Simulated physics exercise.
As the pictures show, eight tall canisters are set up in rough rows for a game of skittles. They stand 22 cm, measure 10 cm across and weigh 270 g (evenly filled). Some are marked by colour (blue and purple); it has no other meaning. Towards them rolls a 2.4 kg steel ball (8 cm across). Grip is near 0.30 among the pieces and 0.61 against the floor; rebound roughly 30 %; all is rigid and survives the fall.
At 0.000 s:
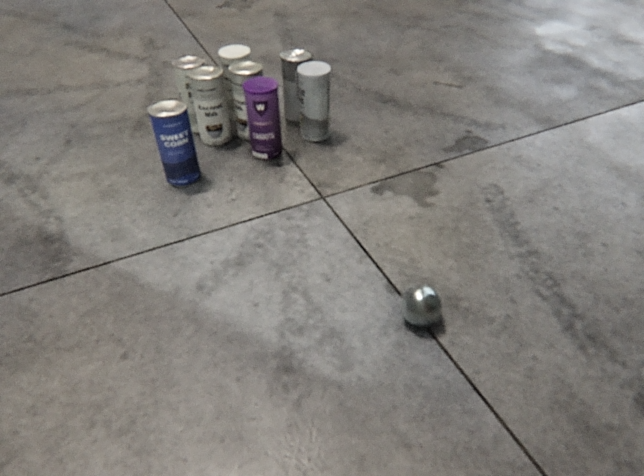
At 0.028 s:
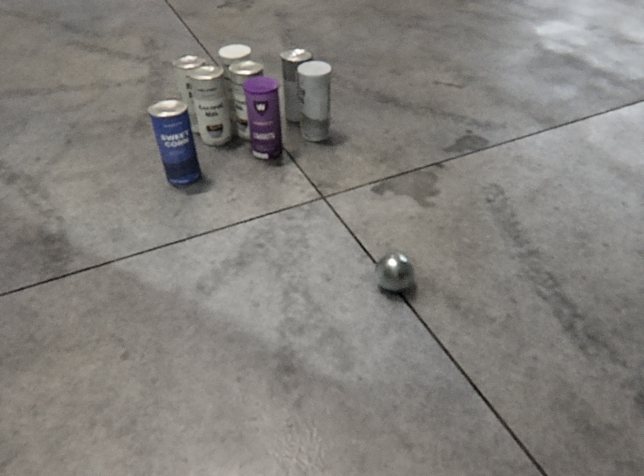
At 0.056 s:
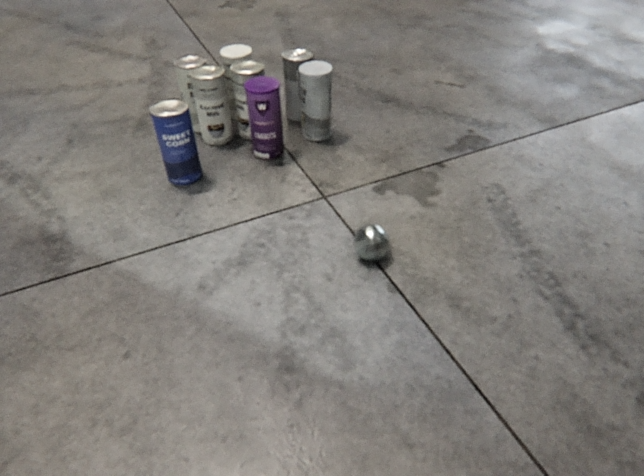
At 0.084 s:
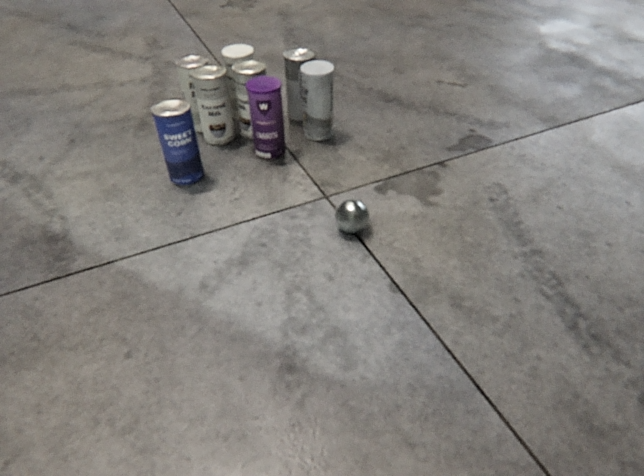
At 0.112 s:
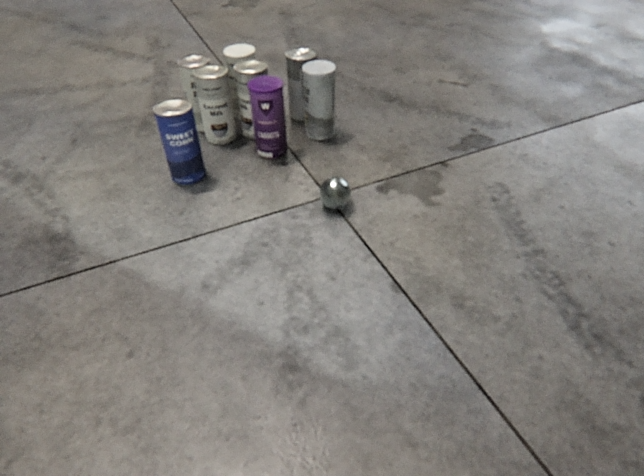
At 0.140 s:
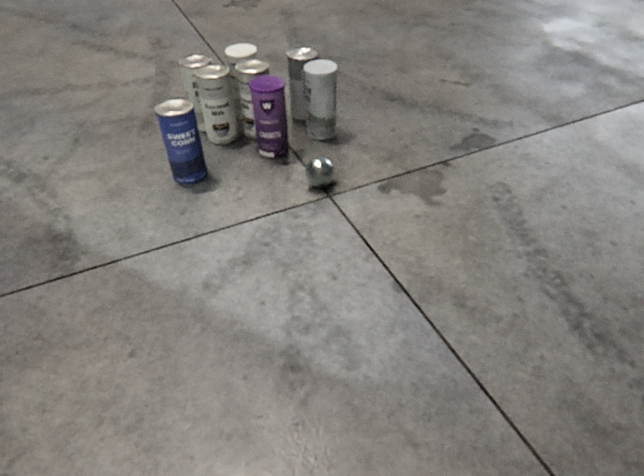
On a grey concrete floor crossed by dark seams, a cluster of upright canisters, including a blue one and a purple one, stands still. A shiny steel ball rolls away from the viewer and leftward along a seam, crosses the junction of the lines, and draws near the purple canister.
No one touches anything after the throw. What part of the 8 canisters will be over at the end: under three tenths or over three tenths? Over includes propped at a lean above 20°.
Ending over: More than three tenths.
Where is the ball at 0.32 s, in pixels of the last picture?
At about (259, 82).
Around 0.24 s, ball still moving; 1 of the 8 canisters over; purple canister tipped 23°.
Around 0.32 s, ball still moving; 2 of the 8 canisters over; purple canister tipped 43°.
Around 0.56 s, ball still moving; 4 of the 8 canisters over; purple canister lying flat.
Around 1.24 s, ball still moving; 5 of the 8 canisters over; purple canister lying flat.
Finally (1.8 s), ball rolling away; 5 of the 8 canisters over; purple canister lying flat; blue canister unmoved. That is 62 per cent. Seen by the last camera, middles, purple canister near (261, 130), blue canister near (179, 144).
